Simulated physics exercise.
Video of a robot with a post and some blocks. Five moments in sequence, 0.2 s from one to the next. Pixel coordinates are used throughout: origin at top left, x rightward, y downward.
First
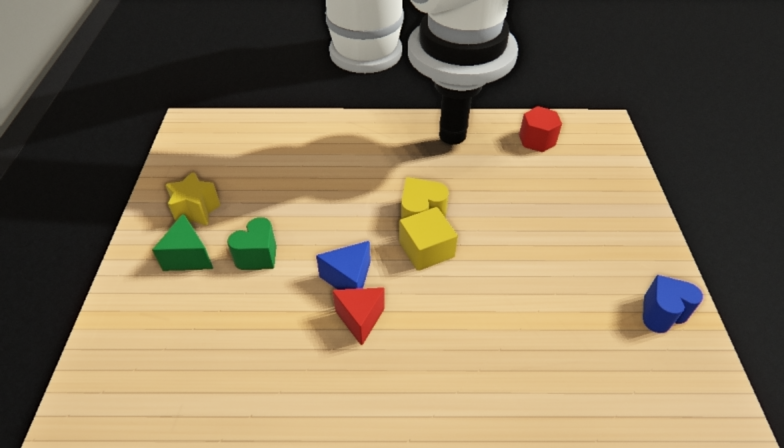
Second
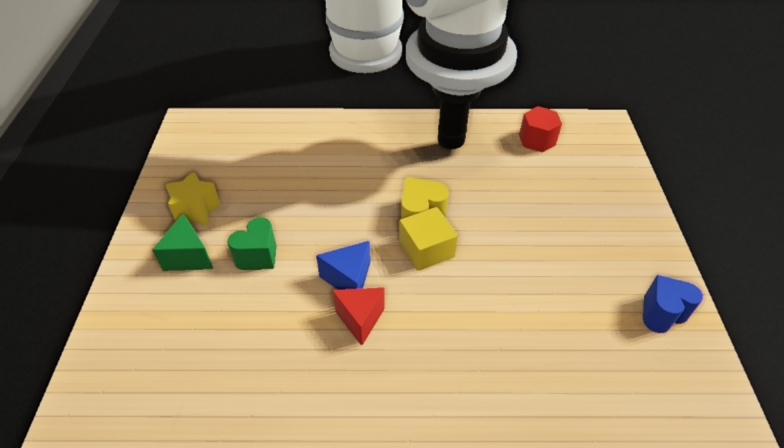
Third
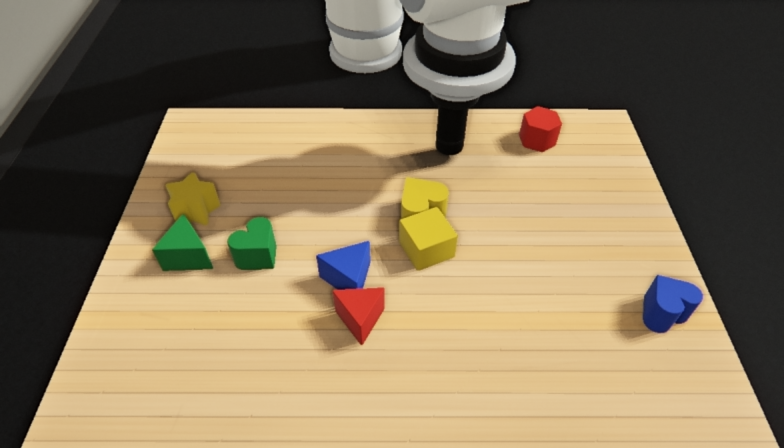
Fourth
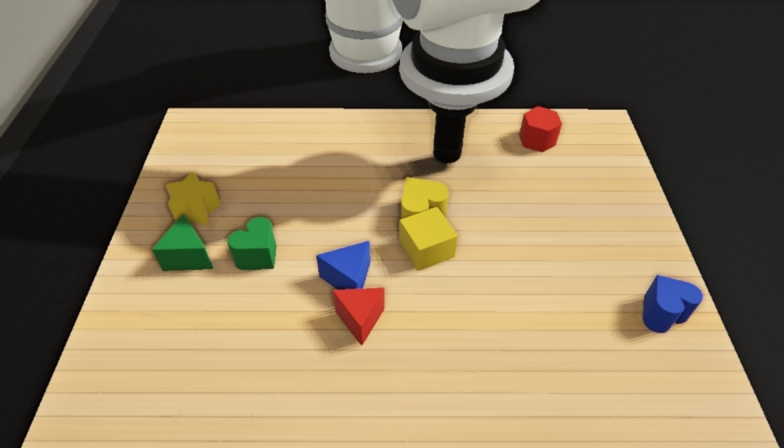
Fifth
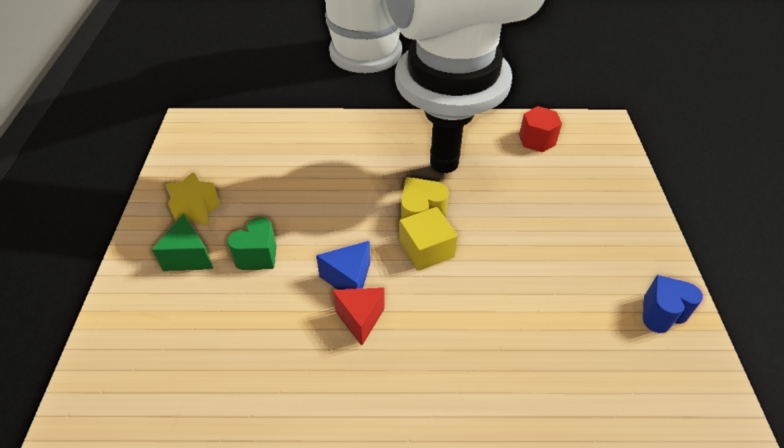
A white robot arm with a black post reaches over a pale wooden board on a dark surface, seen from above at an angle. Yellow and green blocks sit at left, blue and red triangles near the middle beside a yellow heart and square, with a red block at upper right and a blue heart at right. The post moves slightly downward and left towards the viewer, while the blocks and camera stay still.
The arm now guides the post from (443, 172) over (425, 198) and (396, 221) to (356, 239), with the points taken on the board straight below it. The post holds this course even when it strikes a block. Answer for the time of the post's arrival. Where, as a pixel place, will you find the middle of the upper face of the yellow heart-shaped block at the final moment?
At roughly (387, 236).
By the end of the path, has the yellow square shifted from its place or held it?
By the last moment, the yellow square will have left its place.
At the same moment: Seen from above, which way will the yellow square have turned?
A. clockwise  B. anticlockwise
(B)
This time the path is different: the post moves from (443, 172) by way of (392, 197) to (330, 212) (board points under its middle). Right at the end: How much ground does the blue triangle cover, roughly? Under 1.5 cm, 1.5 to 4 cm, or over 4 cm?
Overall it shifts less than 1.5 cm.
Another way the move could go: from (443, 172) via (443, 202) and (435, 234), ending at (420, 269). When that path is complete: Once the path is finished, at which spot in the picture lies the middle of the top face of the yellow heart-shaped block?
That would be at about pixel (393, 222).
What follows on the original path. One third of the way, post at (425, 191); yellow heart-shaped block at (416, 200); yellow square at (428, 231).
Two thirds of the way, post at (395, 214); yellow heart-shaped block at (394, 228), turned 30° anticlockwise; yellow square at (428, 250), turned 35° anticlockwise.
At the end, post at (356, 231); blue triangle at (345, 261); yellow heart-shaped block at (387, 236), turned 40° anticlockwise; yellow square at (429, 251), turned 40° anticlockwise.
